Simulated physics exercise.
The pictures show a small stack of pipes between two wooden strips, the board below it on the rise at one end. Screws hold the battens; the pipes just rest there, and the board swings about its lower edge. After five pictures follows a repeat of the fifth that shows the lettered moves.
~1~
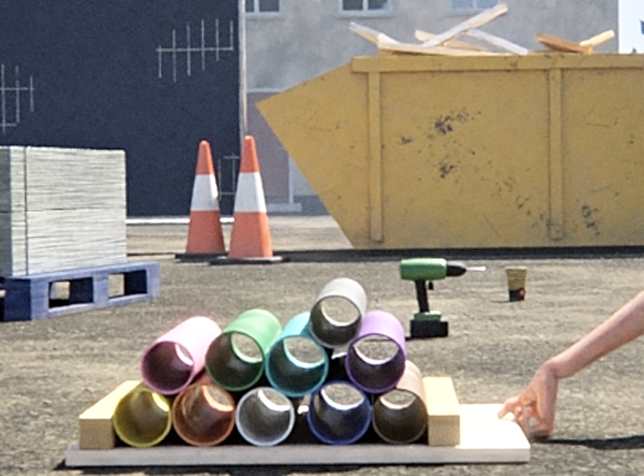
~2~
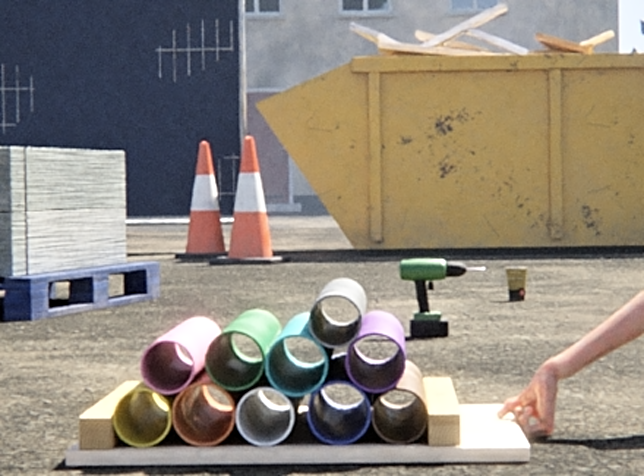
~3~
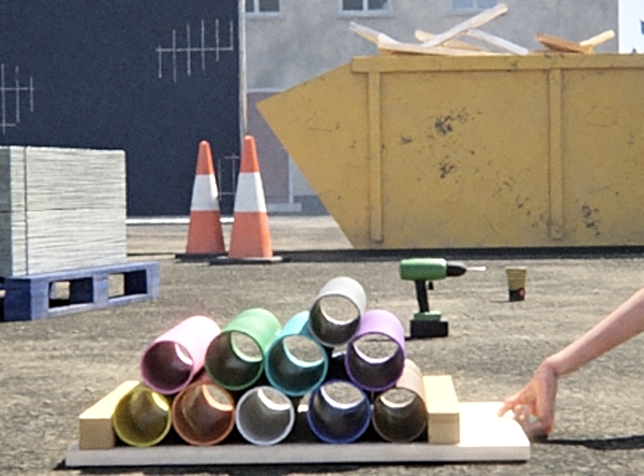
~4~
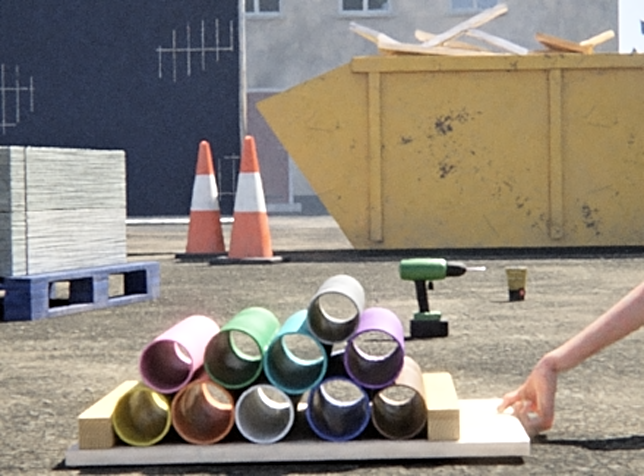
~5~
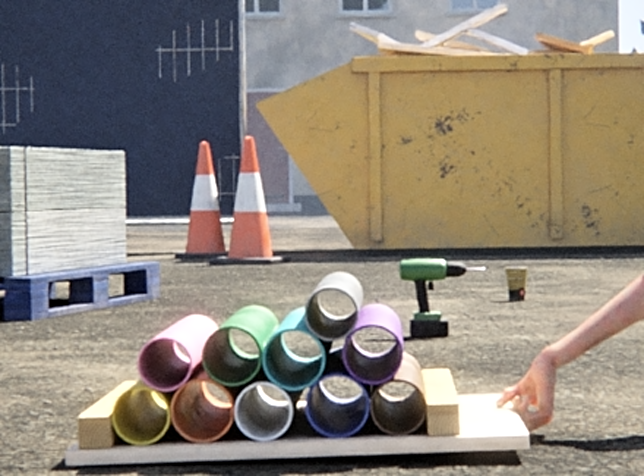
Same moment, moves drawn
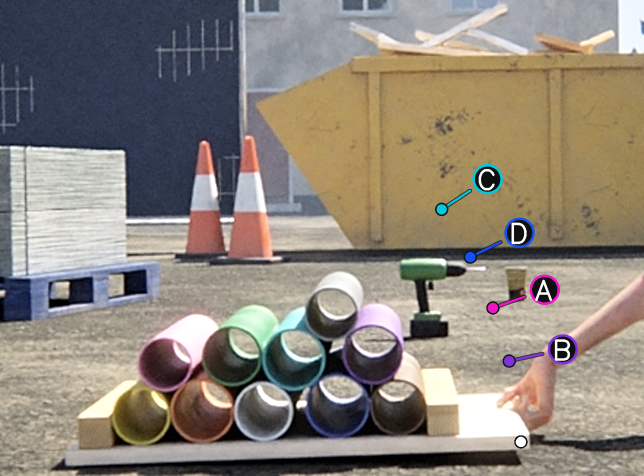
In this clip, colourful pipes sit stacked between two wooden strips on a board, with traffic cones and a yellow skip behind, as a hand at the right edge raises that end of the board very slightly.
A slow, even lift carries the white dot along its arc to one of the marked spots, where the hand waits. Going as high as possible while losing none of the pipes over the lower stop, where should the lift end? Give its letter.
Raise it to A.
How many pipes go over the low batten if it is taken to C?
It comes to four.
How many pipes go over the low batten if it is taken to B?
With B, none.
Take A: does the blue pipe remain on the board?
The blue pipe: Yes.
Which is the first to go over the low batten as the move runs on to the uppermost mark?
It is the pink one.
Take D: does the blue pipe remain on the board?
The blue pipe: Yes.
On the marked copy, A at (493, 308); B at (509, 361); C at (441, 209); D at (470, 257); the white dot at (521, 442).
Following A. Soon after the start, board at 14°.
Later, board at 19°.
In the end, board at 19°, none over the low batten.
As for the rest, B none over the low batten; C four over the low batten (pink, turquoise, green, grey); D four over the low batten (pink, turquoise, green, grey).
